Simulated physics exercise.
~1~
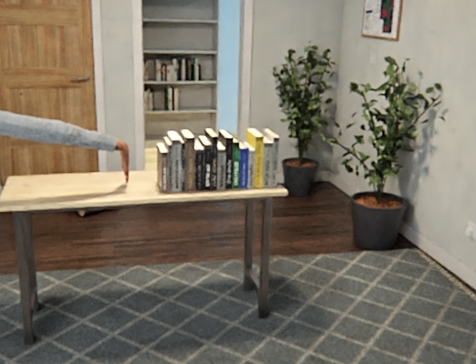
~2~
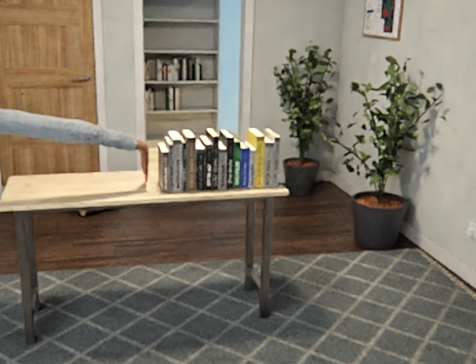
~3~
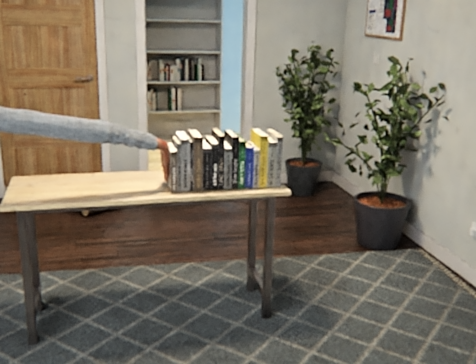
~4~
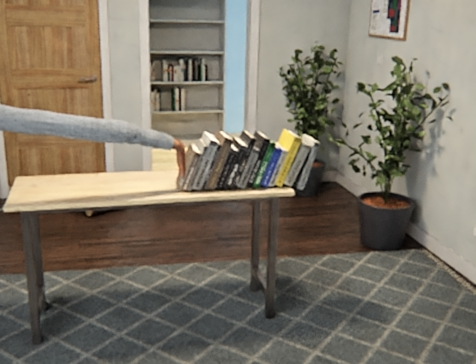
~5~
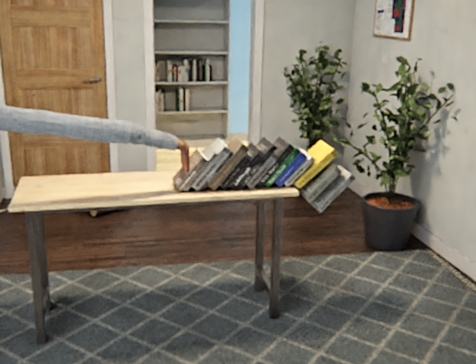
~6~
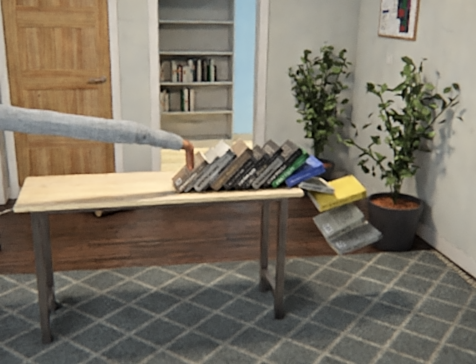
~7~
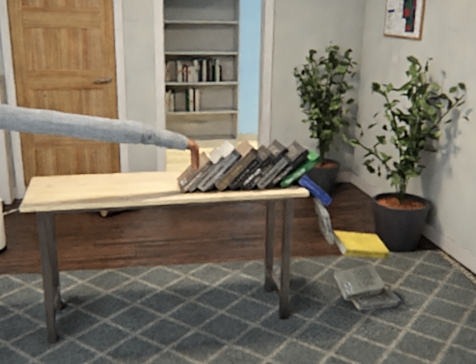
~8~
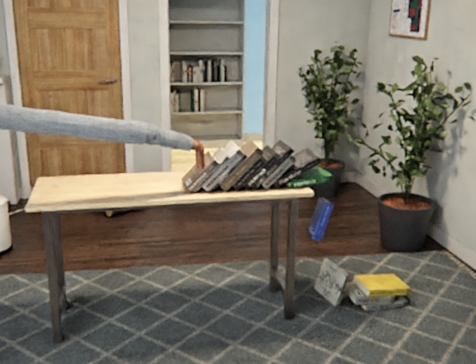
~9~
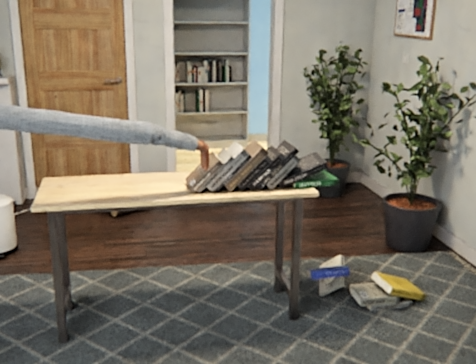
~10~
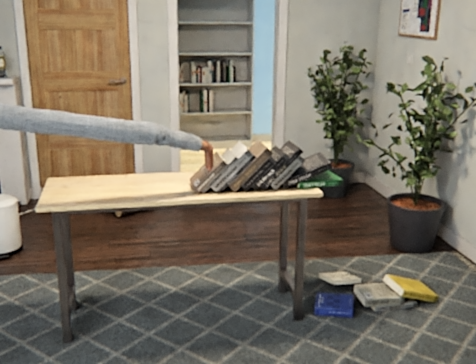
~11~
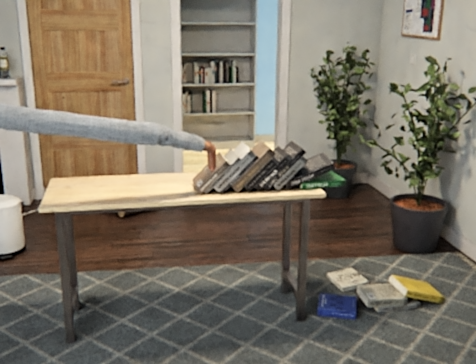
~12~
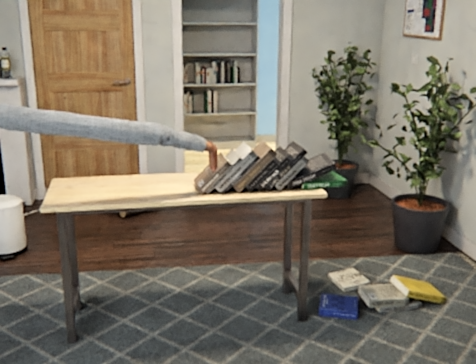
To begin with, a row of upright books stands near the right end of a wooden table in a living room, and an arm reaches in from the left. The hand pushes against the first book, and the whole row tips over to the right, each book leaning on the next. The far end spills past the edge, with a gray book and the yellow one dropping first, then a pale book and the blue one. They land on the patterned rug and settle in a loose group. The rest stay slumped on the table, the green book lying at its edge, the hand still against them.
